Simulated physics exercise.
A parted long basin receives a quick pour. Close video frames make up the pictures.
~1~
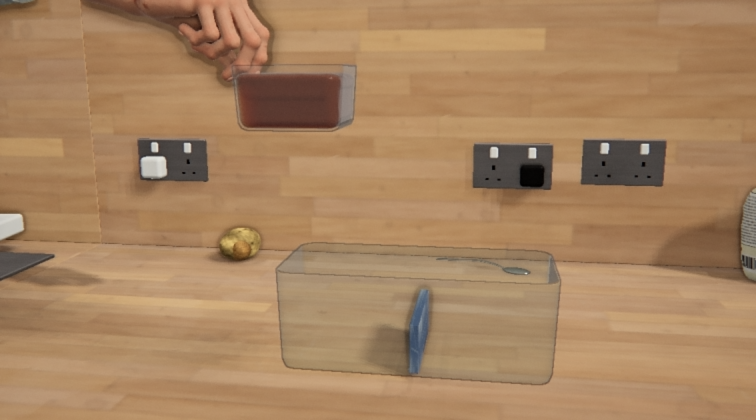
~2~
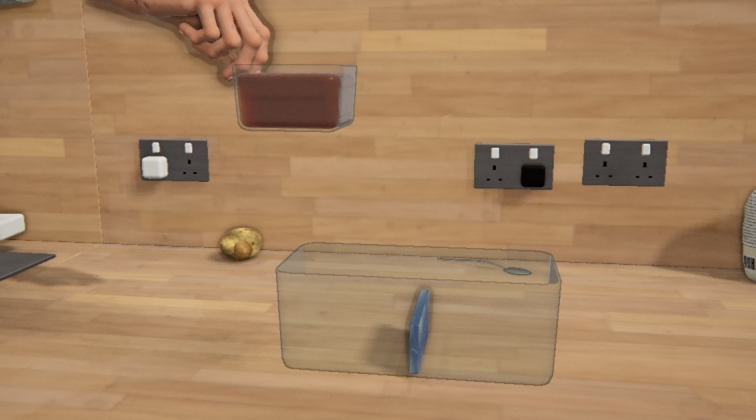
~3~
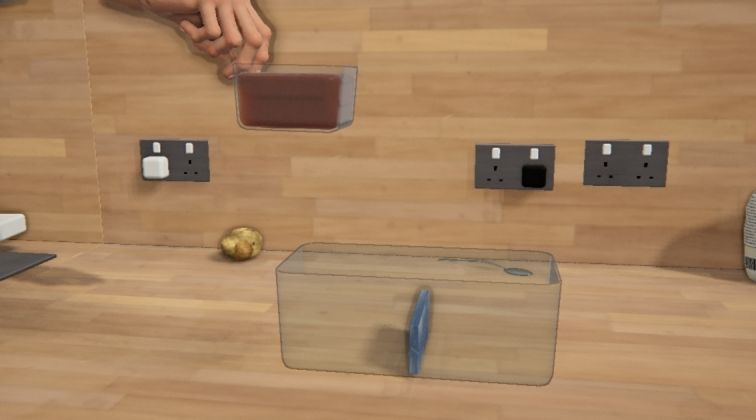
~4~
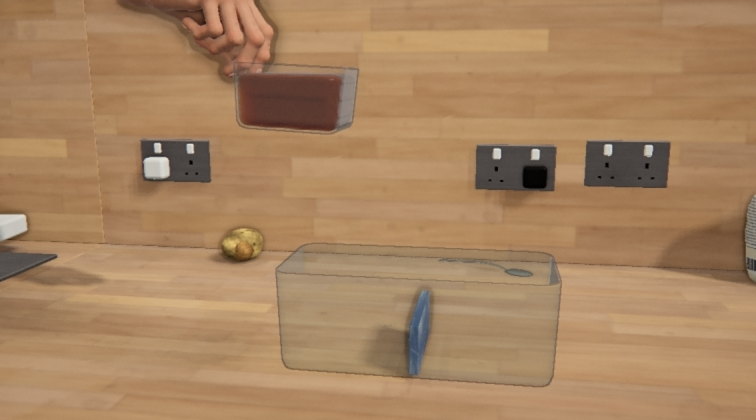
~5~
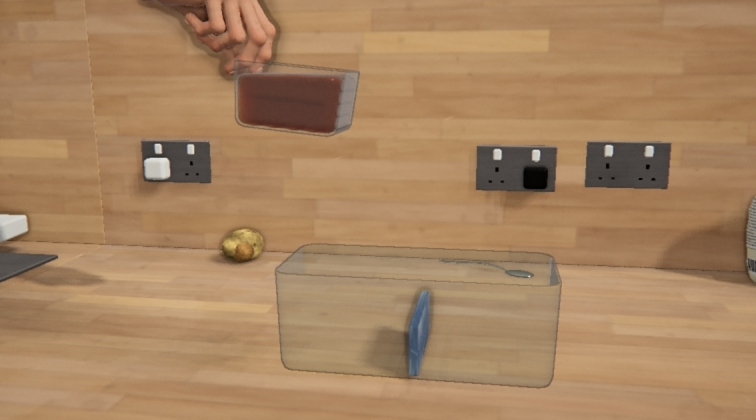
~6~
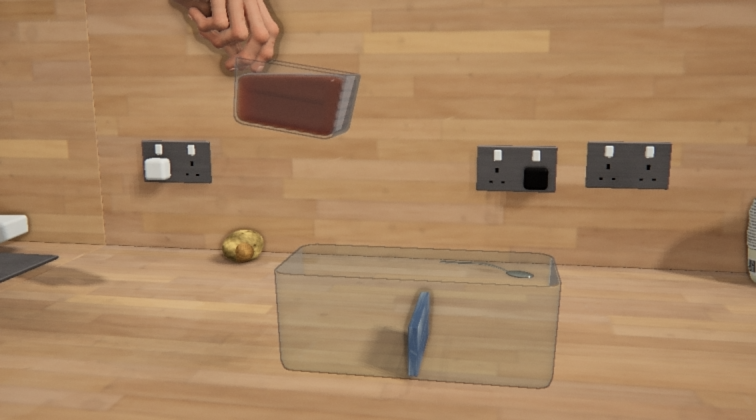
On a wooden kitchen counter, a long clear basin with an upright blue divider sits below a hand holding a smaller clear container of dark red tea. The container stays level at first, then the hand tilts it slightly, its right side dipping a little, while the basin stays still.
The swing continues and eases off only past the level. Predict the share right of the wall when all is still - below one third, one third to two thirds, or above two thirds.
Lands in the middle band.
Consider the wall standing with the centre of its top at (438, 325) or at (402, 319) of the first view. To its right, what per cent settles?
It would come to roughly 40 per cent the first time and roughly 70 per cent the second.
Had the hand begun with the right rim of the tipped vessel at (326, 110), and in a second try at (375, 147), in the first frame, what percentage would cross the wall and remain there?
Roughly 0 per cent, then roughly 65 per cent.
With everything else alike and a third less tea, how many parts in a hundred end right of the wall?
That share would be some 25 parts in a hundred.
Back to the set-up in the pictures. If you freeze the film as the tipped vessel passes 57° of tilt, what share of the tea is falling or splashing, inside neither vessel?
It comes to around 30 per cent.
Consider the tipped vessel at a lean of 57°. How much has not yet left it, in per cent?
60 per cent, approximately.
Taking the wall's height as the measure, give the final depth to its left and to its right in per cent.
On the left roughly 20, on the right roughly 40.
A moment on, the tilt is 57° and 59 per cent is still to pour, 5 is left of the wall and 4 right of it.
Next, the tilt is 91° and 13 per cent is still to pour, 15 is left of the wall and 57 right of it.
Then the tilt is 99° and 1 per cent is still to pour, 35 is left of the wall and 58 right of it.
Later the tilt is 99° and 0 per cent is still to pour, 39 is left of the wall and 58 right of it.
At rest 39 per cent lies left of the wall, 58 right of it and 3 outside.
